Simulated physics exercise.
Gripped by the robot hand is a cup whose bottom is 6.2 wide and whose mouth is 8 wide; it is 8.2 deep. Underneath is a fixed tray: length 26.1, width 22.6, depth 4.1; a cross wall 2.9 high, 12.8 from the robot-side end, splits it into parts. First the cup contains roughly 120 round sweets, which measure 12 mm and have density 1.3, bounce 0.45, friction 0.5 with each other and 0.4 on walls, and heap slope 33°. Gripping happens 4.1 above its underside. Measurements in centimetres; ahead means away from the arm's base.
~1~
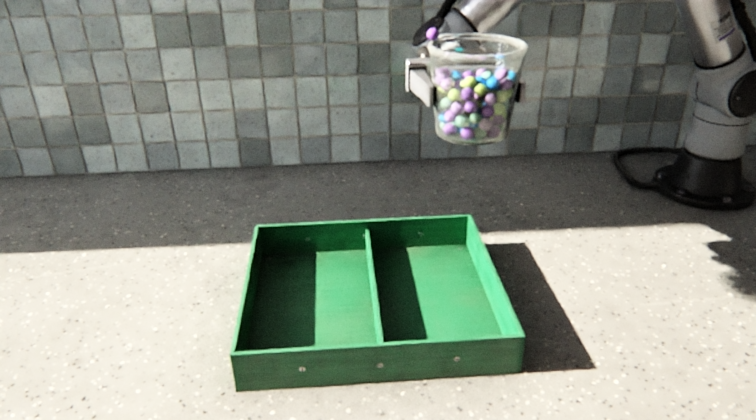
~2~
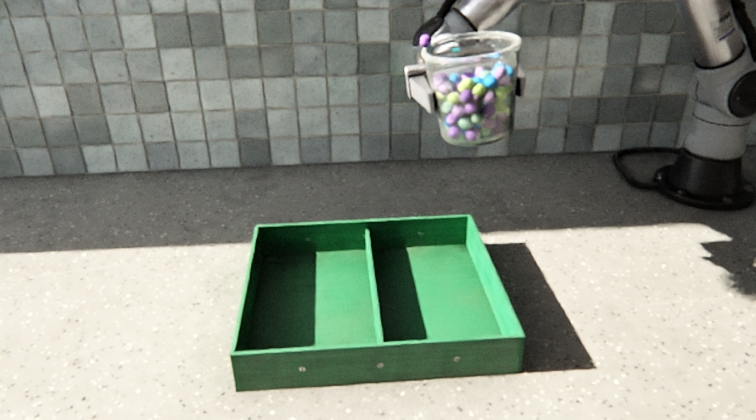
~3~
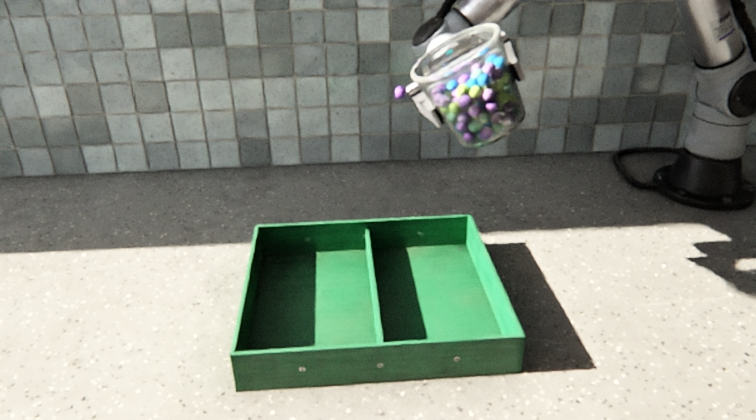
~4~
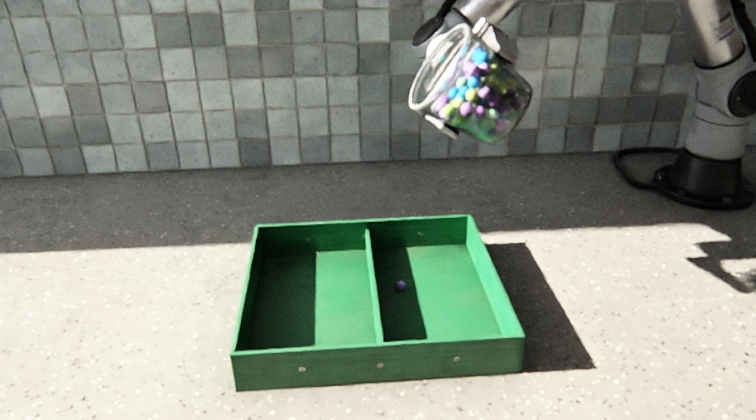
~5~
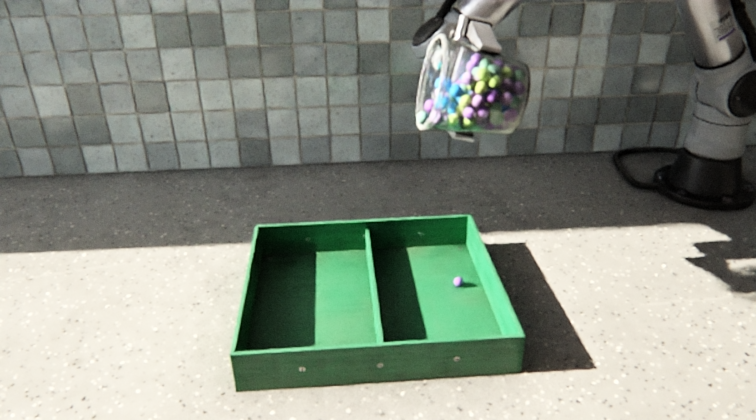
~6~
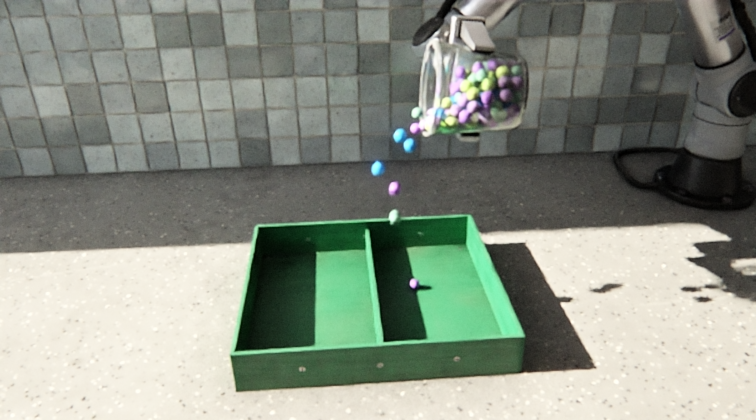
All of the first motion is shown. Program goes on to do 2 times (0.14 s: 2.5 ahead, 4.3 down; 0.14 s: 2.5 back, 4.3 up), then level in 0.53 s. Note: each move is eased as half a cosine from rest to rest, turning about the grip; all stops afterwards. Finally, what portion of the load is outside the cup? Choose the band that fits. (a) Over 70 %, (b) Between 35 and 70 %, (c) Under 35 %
Between 35 and 70 %.
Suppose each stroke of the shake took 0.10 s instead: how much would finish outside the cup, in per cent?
In that case some 55 per cent.
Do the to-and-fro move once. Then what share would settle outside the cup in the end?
About 35 per cent, then.
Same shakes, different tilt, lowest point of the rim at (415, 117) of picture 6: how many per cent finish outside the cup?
The share is around 5 %.
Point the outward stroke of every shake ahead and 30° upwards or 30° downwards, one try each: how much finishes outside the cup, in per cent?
Try one gives about 95 in a hundred, try two about 75 in a hundred.
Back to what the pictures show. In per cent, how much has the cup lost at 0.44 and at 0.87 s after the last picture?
First it's 30 percent, and after that 45 percent.
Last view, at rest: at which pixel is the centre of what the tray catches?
I'd say somewhere near (343, 300) in the final view.
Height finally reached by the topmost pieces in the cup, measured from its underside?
About 6.0 cm.
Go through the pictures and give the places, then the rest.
The first picture shows cup middle at (474, 91), level; upper third of the load around (479, 81), from x 435 to 510, top at y 35; 118 in the cup.
The second picture shows cup middle at (474, 91), tilted 8° forward; upper third of the load around (480, 79), from x 425 to 505, top at y 40.
The third picture shows cup middle at (474, 91), tilted 29° forward; upper third of the load around (483, 79), from x 400 to 515, top at y 55; 117 in the cup, 1 in flight or on a rim.
The fourth picture shows cup middle at (474, 91), tilted 56° forward; upper third of the load around (483, 76), from x 400 to 520, top at y 55; 117 in the cup, 1 in the robot-side part.
The fifth picture shows cup middle at (474, 91), tilted 77° forward; upper third of the load around (485, 78), from x 425 to 515, top at y 60; 117 in the cup, 1 in the robot-side part.
The sixth picture shows cup middle at (474, 91), tilted 85° forward; upper third of the load around (491, 81), from x 380 to 515, top at y 65; 112 in the cup, 1 in the robot-side part, 5 in flight or on a rim.
Then, 0.44 s after the last picture, tilted 85° forward, highest piece 20 above the table; 83 in the cup, 21 in the far-side part, 10 in the robot-side part, 4 in flight or on a rim.
Then, 0.87 s after the last picture, tilted 31° forward, highest piece 26 above the table; 63 in the cup, 36 in the far-side part, 19 in the robot-side part.
Then, 1.29 s after the last picture, level, highest piece 26 above the table; 63 in the cup, 36 in the far-side part, 19 in the robot-side part.
Then, 2.34 s after the last picture, level, highest piece 26 above the table; 63 in the cup, 36 in the far-side part, 19 in the robot-side part.
Final count, 63 in the cup, 36 in the far-side part, 19 in the robot-side part. That is 47 % outside the cup.
